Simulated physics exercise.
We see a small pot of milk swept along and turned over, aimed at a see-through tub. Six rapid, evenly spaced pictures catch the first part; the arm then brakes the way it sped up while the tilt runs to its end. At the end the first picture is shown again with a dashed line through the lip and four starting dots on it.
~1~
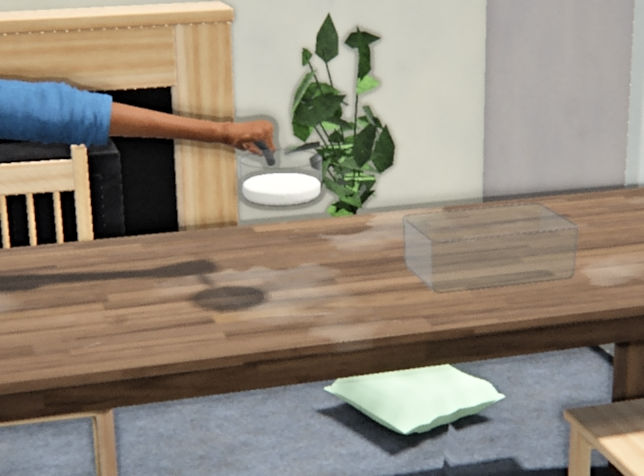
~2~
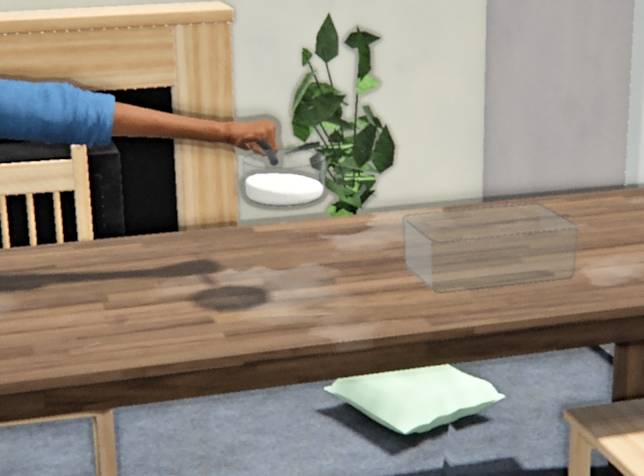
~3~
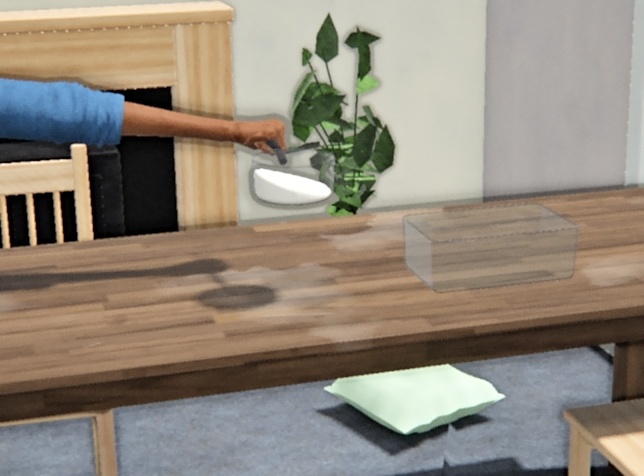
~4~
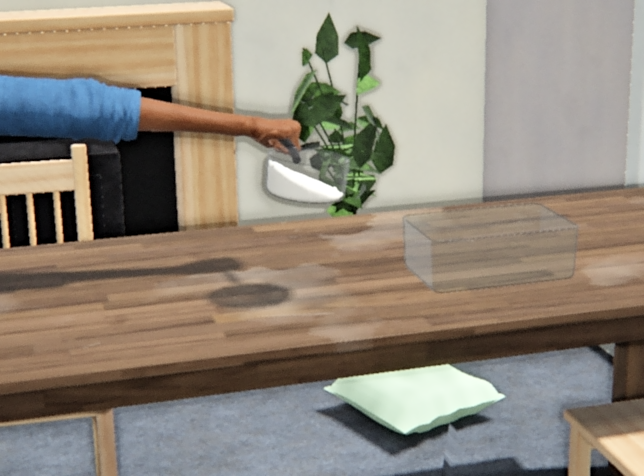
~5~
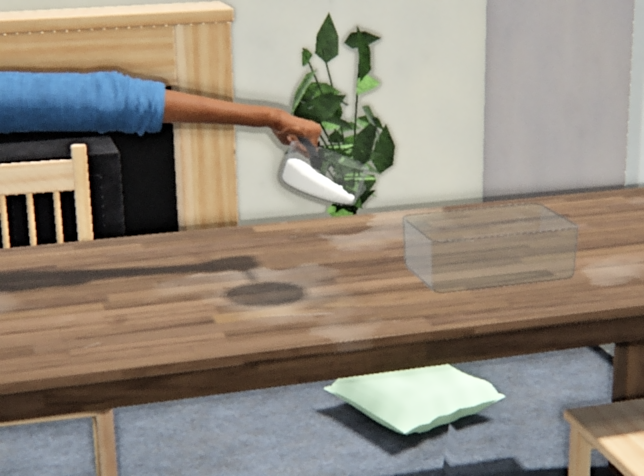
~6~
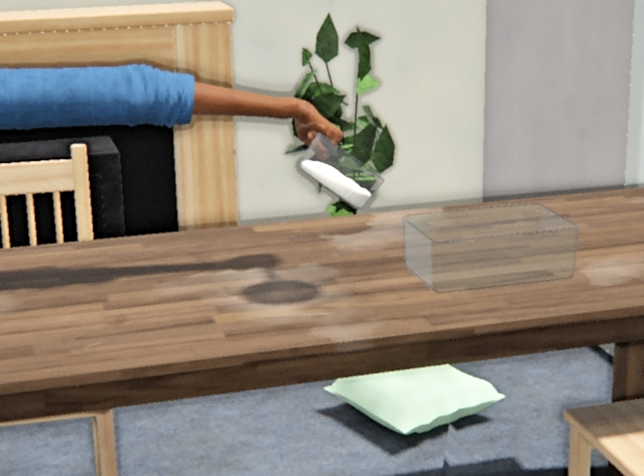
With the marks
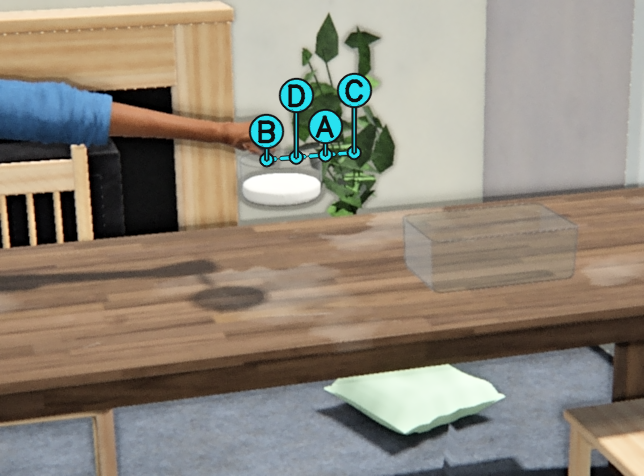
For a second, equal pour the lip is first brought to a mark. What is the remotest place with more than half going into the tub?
It is D.
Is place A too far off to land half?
No.
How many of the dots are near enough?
Three of the four.
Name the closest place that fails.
Place B.
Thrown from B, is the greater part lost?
Yes.
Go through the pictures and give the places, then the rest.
In the first picture, upright, lip at (319, 155); tub from (432, 293) to (573, 277); nothing has left yet.
In the second picture, upright, lip at (322, 155); nothing has left yet.
In the third picture, upright, lip at (331, 154); nothing has left yet.
In the fourth picture, tipped about 7°, lip at (346, 158); nothing has left yet.
In the fifth picture, tipped about 21°, lip at (365, 166); nothing has left yet.
In the sixth picture, tipped about 38°, lip at (381, 177); nothing has left yet.
On the marked copy, A at (325, 154); B at (266, 159); C at (354, 152); D at (296, 157).
With A, about 80 % lands in the tub, 8 % falls short and 12 % goes beside or beyond.
With B, about 30 % lands in the tub, 66 % falls short and 4 % goes beside or beyond.
With C, about 89 % lands in the tub, 7 % falls short and 4 % goes beside or beyond.
With D, about 67 % lands in the tub, 26 % falls short and 7 % goes beside or beyond.
